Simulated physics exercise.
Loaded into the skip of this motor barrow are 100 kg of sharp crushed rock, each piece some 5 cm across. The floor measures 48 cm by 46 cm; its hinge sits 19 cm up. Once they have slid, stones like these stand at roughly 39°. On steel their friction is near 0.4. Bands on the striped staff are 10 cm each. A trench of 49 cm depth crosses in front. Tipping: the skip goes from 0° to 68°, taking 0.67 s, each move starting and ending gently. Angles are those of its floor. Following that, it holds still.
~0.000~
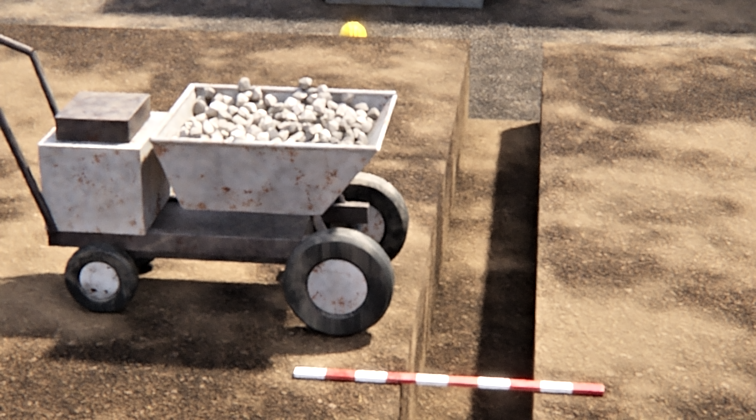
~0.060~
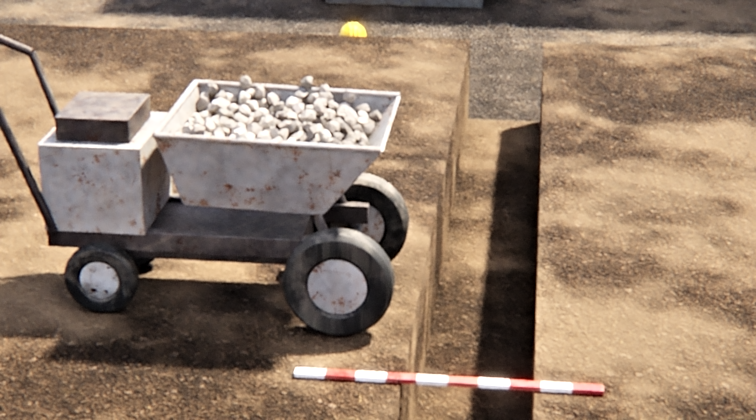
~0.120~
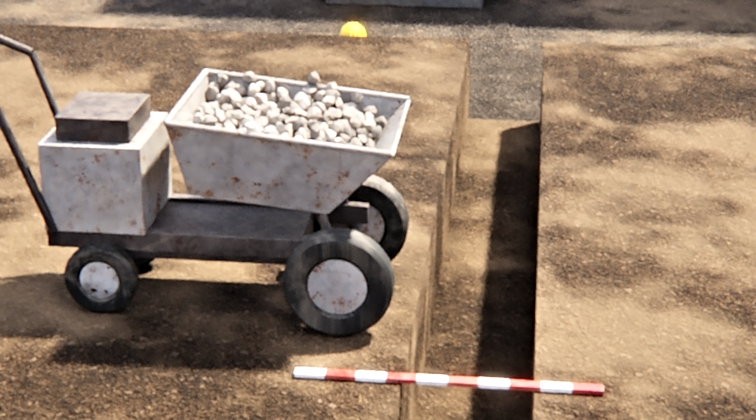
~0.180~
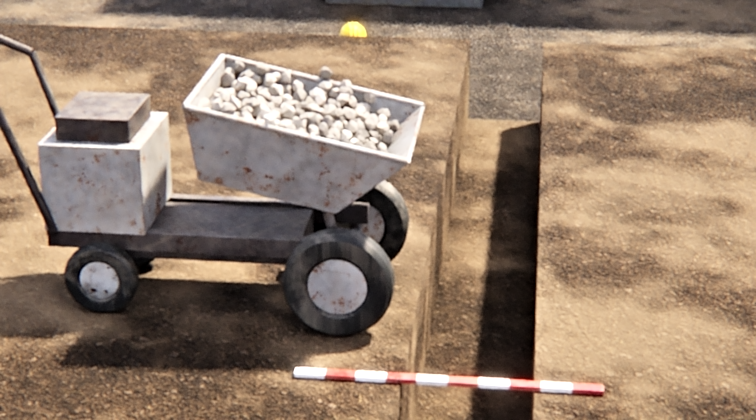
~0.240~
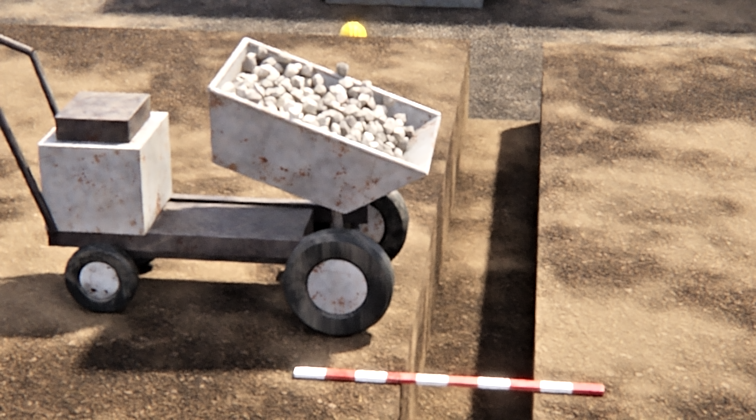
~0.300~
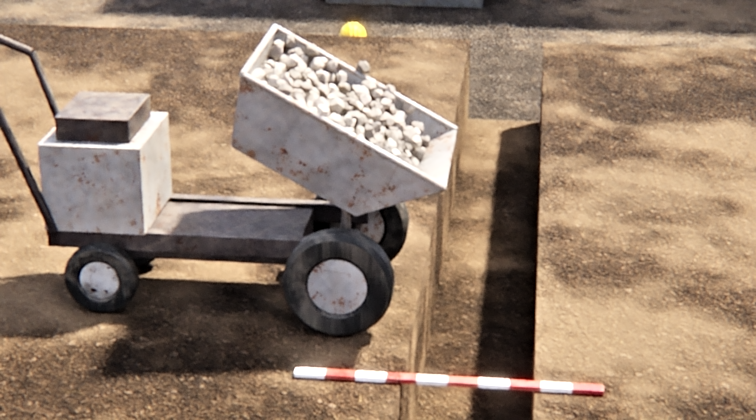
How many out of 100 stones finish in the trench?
About 33 of them.
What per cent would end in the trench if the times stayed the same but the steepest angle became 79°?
I'd expect around 40 in a hundred.
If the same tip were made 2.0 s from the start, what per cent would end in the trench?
Roughly 50 per cent.
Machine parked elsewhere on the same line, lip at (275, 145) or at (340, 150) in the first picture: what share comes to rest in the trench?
Near 85 then near 55 percent.
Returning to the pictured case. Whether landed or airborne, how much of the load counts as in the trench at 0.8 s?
About 10%.
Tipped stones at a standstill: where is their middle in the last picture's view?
Roughly at pixel (565, 305).
After 0.5 s the floor is at 57°; 100 % in the skip; the foremost stones are at (472, 196).
After 0.8 s the floor is at 68°; 74 % in the skip, 10 % in the trench, 16 % past the trench; the foremost stones are at (586, 288).
After 1.1 s the floor is at 68°; 32 % in the skip, 16 % in the trench, 52 % past the trench; the foremost stones are past the picture's edge.
After 3.1 s the floor is at 68°; 17 % in the skip, 33 % in the trench, 50 % past the trench; the foremost stones are past the picture's edge.
